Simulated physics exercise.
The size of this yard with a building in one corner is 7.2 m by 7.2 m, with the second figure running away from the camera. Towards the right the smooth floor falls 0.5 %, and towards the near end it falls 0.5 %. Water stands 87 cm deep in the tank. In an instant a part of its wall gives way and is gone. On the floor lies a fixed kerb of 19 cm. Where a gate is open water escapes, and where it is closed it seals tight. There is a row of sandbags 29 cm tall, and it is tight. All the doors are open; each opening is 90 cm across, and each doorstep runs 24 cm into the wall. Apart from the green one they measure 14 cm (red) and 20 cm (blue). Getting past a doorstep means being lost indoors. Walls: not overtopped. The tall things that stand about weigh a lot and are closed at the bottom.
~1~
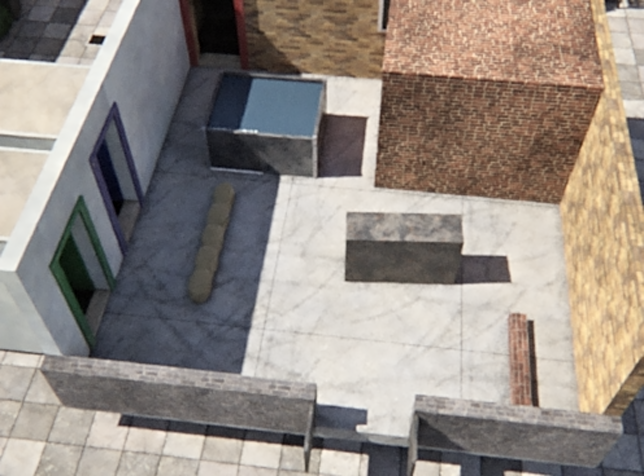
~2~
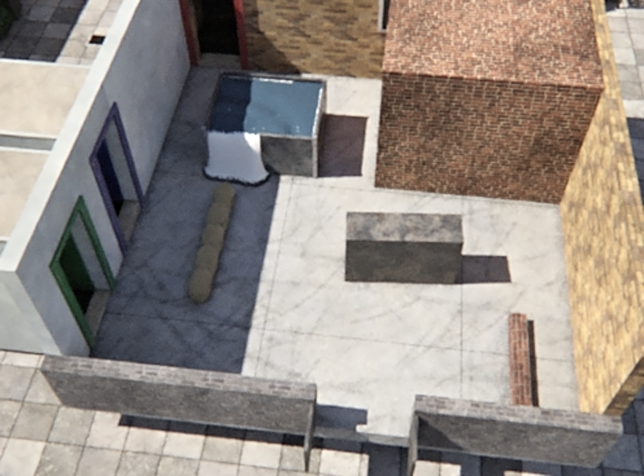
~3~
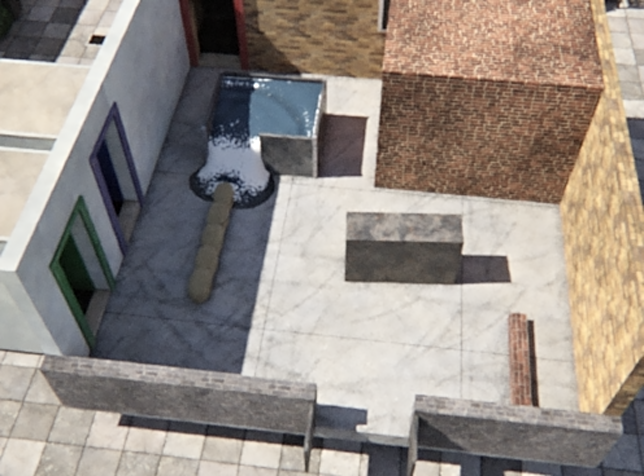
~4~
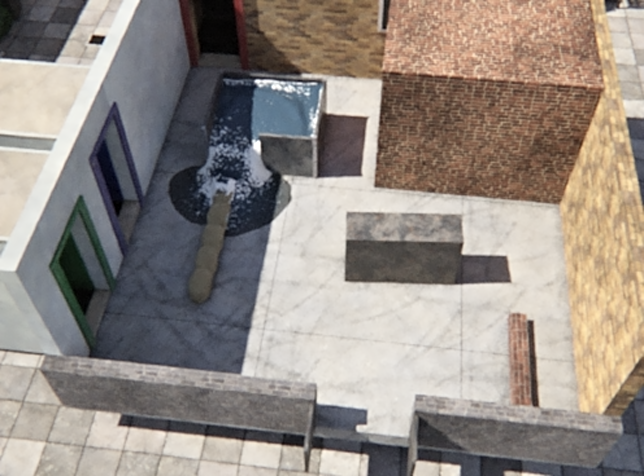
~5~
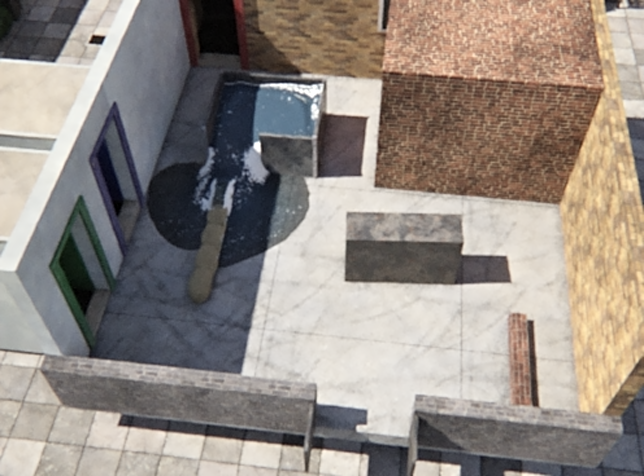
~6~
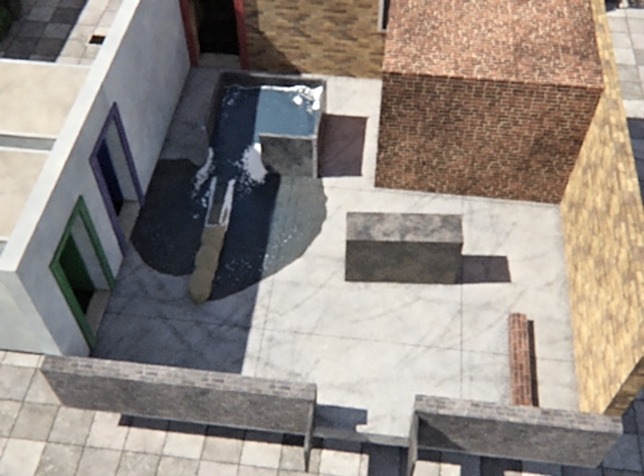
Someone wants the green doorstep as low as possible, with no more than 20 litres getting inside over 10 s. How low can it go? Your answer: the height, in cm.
Around 10 cm would do.
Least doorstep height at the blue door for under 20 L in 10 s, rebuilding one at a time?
For the blue door, about 22 cm.
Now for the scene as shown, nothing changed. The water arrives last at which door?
Door: Red.
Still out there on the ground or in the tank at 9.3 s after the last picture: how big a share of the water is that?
Close to 84 per cent is still present.
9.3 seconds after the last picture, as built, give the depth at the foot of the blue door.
About 3.5 cm.
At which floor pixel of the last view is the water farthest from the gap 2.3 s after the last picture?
Near (532, 434).
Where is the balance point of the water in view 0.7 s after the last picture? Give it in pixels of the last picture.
(243, 187) or so.
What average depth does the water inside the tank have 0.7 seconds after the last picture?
Around 49 centimetres.
Then, 0.7 s after the last picture water covers 35 % of the floor, deepest (50 cm) near (230, 189); 9 cm at the green door, 0 litres in over its 6 cm doorstep.
Then, 2.3 s after the last picture water covers 55 % of the floor, deepest (29 cm) near (230, 189); 7 cm at the green door, 11 litres in over its 6 cm doorstep.
Then, 9.3 s after the last picture water covers 85 % of the floor, deepest (10 cm) near (571, 439); 5 cm at the green door, 64 litres in over its 6 cm doorstep.
At the green door as built, the water peaked near 12 cm, 1.1 s after the last picture.
Run again over the same 10 s with other heights there, 28 litres in over 9 cm, 9 litres over 12 cm. The limit of 20 litres is kept from about 10 cm up.
